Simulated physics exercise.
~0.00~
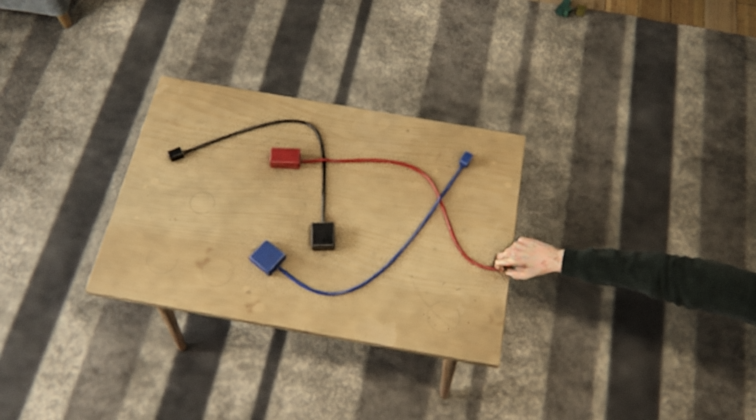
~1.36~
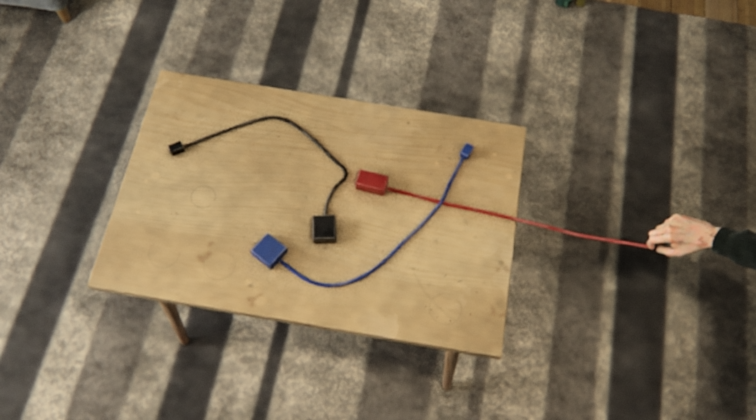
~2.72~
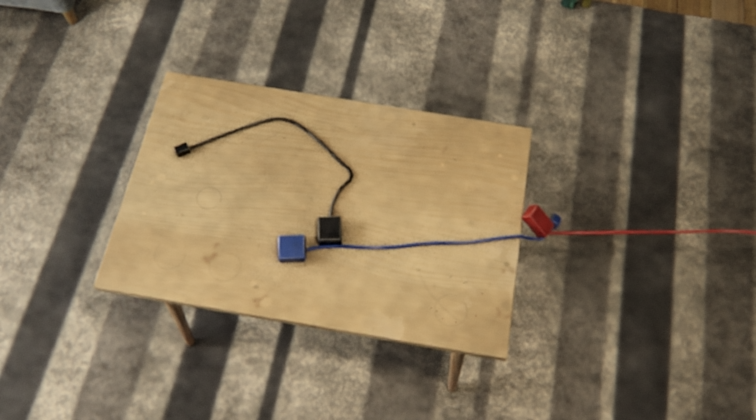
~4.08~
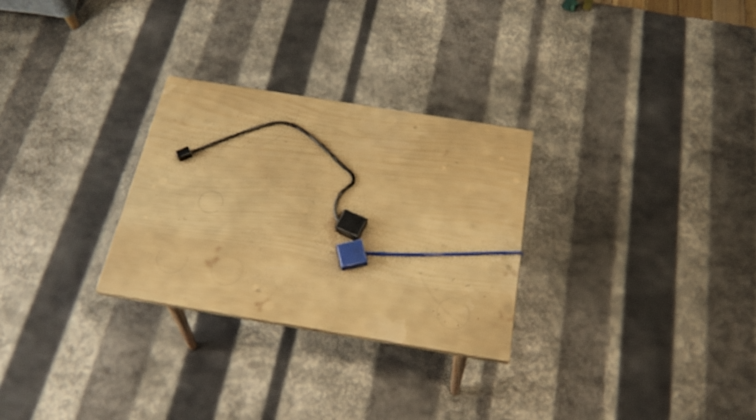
A red lead is pulled by a hand at the right edge of a light wooden table, seen from above on a striped rug, with a black lead at the left and centre and a blue one curving below and across the red. The hand draws the red lead rightward off the table, its charger sliding after it. The red charger catches the blue plug, carrying it to the right edge and pulling the blue cable straight. Both go out of sight, and the blue charger slides right beside the black charger, which shifts slightly while its plug stays put.
